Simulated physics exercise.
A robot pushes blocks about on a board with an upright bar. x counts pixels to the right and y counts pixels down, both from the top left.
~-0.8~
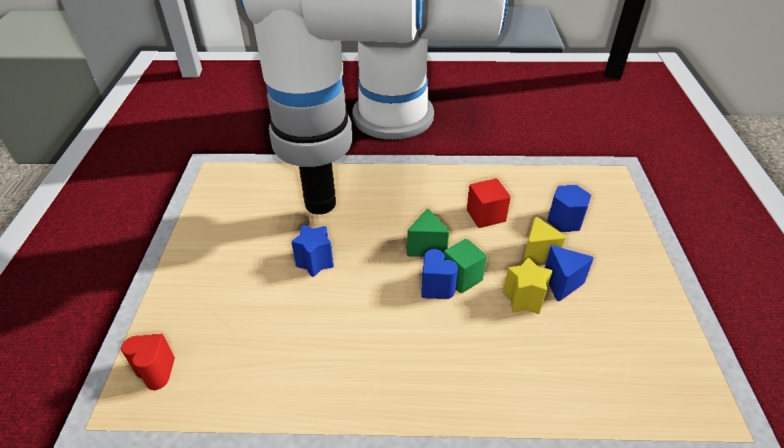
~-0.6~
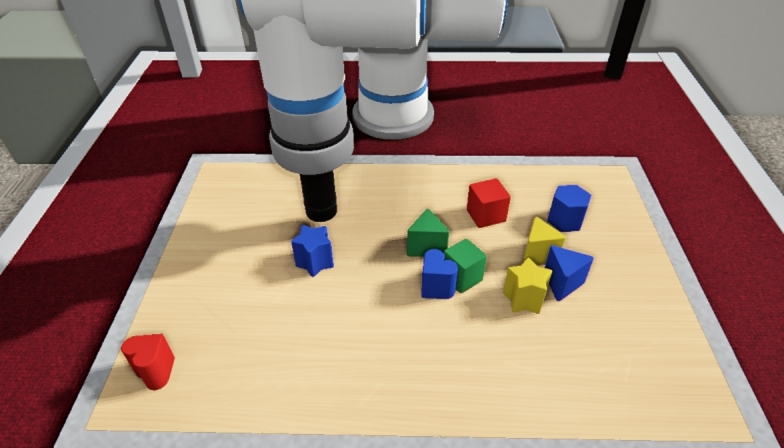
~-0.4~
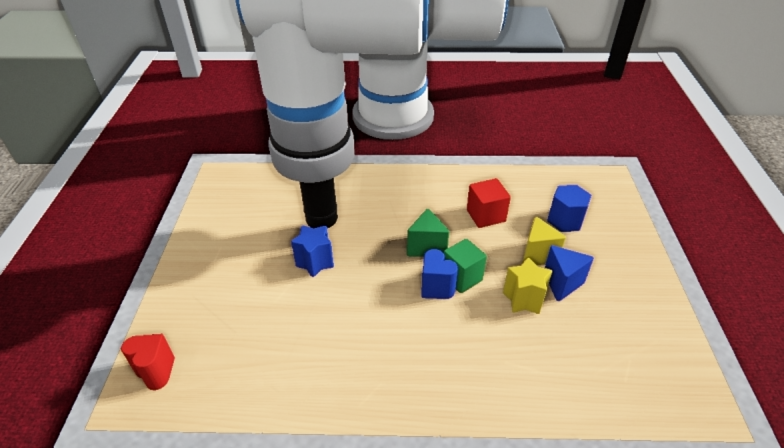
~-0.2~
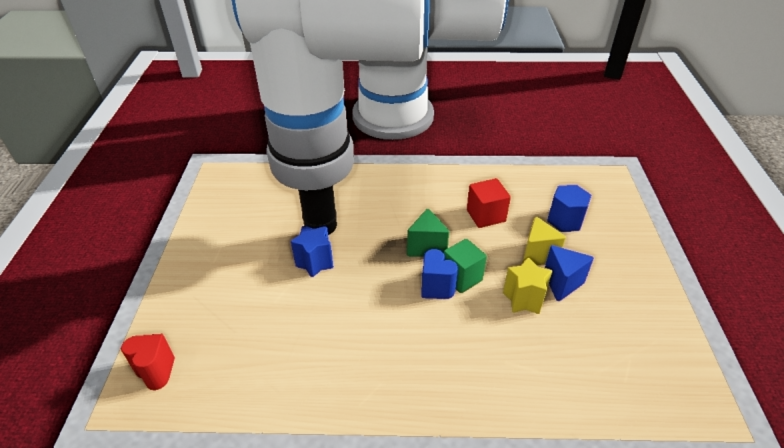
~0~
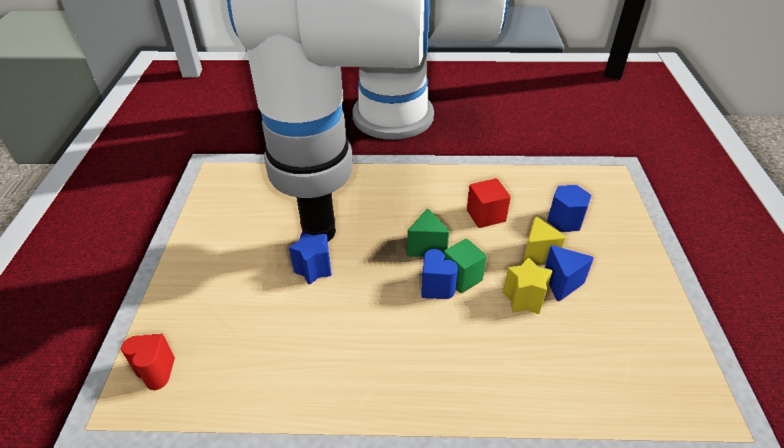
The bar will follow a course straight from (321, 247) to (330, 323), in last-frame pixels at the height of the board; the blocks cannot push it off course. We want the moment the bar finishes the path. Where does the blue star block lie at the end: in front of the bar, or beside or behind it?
My answer is that the blue star block is still ahead.
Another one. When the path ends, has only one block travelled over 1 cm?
Yes.
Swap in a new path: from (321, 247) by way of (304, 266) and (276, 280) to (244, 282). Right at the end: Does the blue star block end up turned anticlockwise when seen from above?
Yes.
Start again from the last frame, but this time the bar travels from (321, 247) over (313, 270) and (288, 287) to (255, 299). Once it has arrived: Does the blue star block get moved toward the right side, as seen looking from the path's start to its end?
No, that is not how it ends up.
The first path, step by step. One third of the way, bar (322, 258); blue star block (311, 270).
Two thirds of the way, bar (325, 283); blue star block (311, 297).
At the end, bar (328, 310); blue star block (310, 326), turned 15° clockwise.
